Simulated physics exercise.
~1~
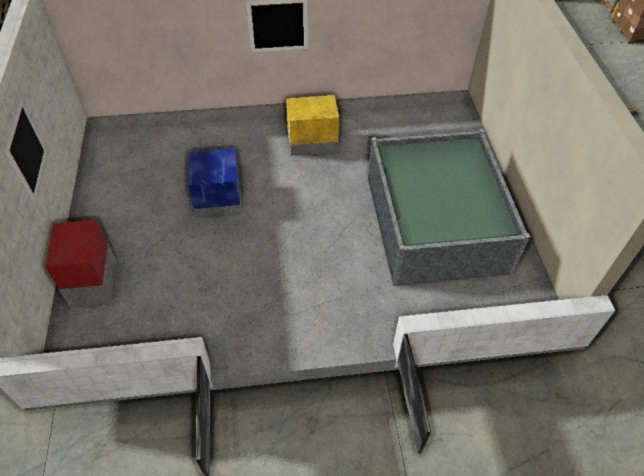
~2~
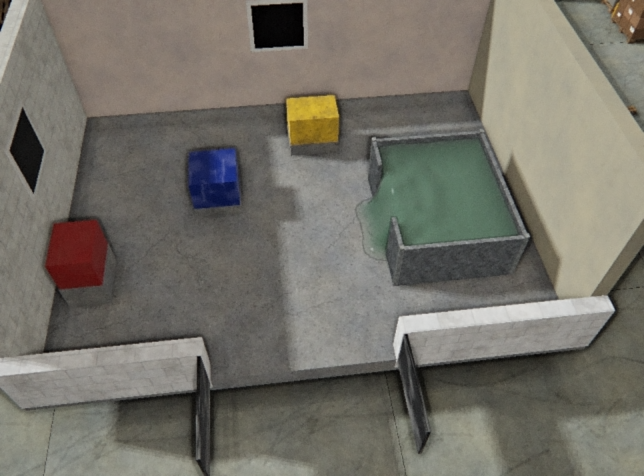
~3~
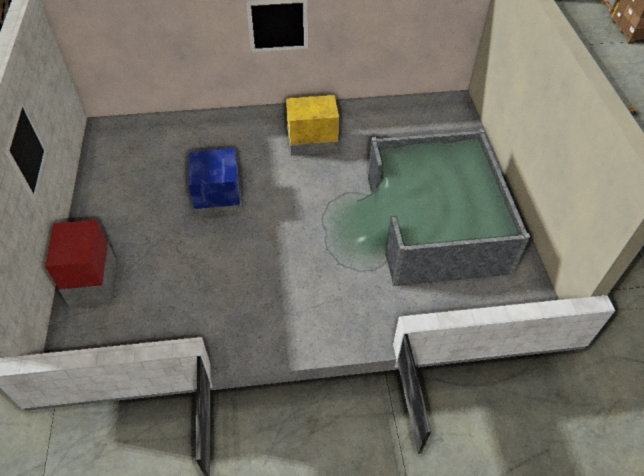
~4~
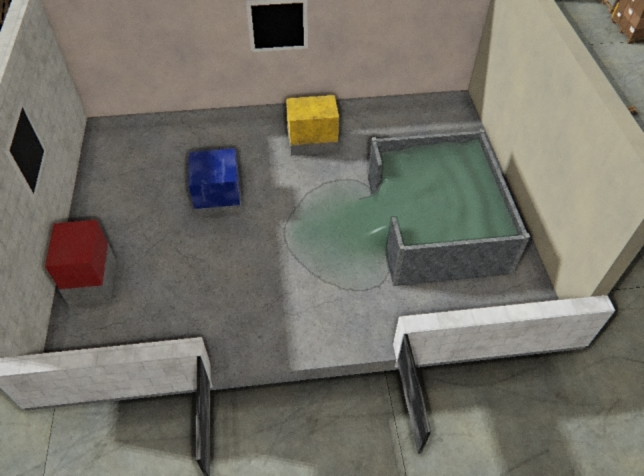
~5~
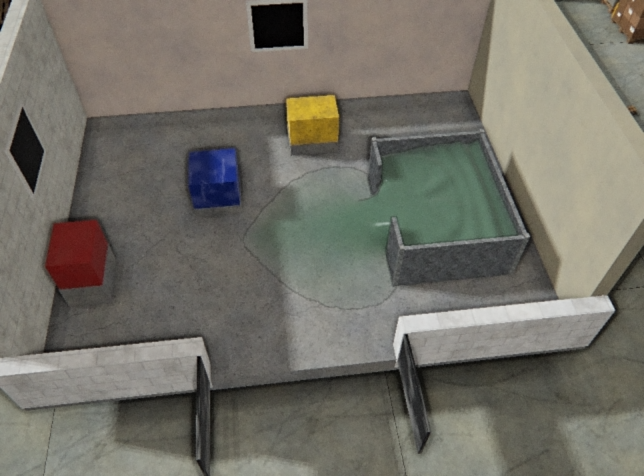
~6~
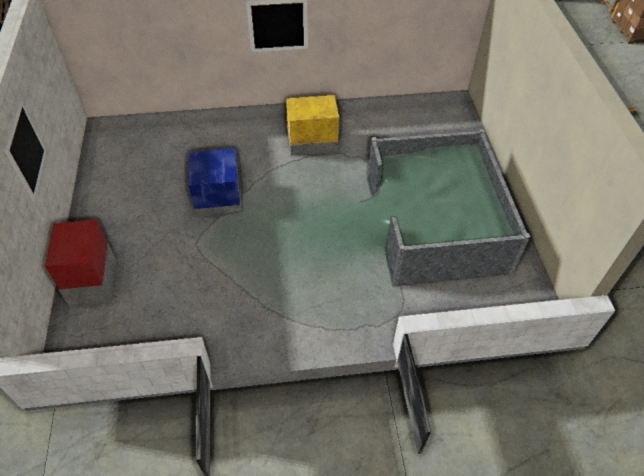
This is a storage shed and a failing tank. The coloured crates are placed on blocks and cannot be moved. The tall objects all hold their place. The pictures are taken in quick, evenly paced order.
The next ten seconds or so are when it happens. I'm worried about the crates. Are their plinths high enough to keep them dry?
In the end the red crate will not be touched. The yellow crate will not be touched. The blue crate will be touched.
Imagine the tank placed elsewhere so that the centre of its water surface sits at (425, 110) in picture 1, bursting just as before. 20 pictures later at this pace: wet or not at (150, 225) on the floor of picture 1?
By that frame the spot is left unwetted.
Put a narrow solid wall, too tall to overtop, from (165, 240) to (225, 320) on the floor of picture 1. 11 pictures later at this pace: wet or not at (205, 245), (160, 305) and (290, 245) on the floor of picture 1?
One by one: Soaked, spared, soaked.
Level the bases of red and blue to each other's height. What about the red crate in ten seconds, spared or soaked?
Well, the red one is inundated then.
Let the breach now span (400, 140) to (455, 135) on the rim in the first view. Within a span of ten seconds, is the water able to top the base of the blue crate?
Note: Blue stays out of reach.
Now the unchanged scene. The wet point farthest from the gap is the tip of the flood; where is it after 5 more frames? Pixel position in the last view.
The farthest point of the front sits at (70, 215).
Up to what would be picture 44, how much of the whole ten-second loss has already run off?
My figure: 55 percent.
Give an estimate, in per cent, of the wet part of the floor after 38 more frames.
Roughly 80 %.
A moment on, water covers 40 % of the floor; the red crate water round its plinth, the yellow crate water round its plinth, the blue crate water round its plinth.
Next, water covers 55 % of the floor; the red crate water round its plinth, the yellow crate water round its plinth, the blue crate water round its plinth.
Then, water covers 60 % of the floor; the red crate water round its plinth, the yellow crate water round its plinth, the blue crate water round its plinth.
Later, water covers 80 % of the floor; the red crate water round its plinth, the yellow crate water round its plinth, the blue crate water round its plinth.
In the end, water covers 90 % of the floor; the red crate stayed above the water, the yellow crate stayed above the water, the blue crate was topped.
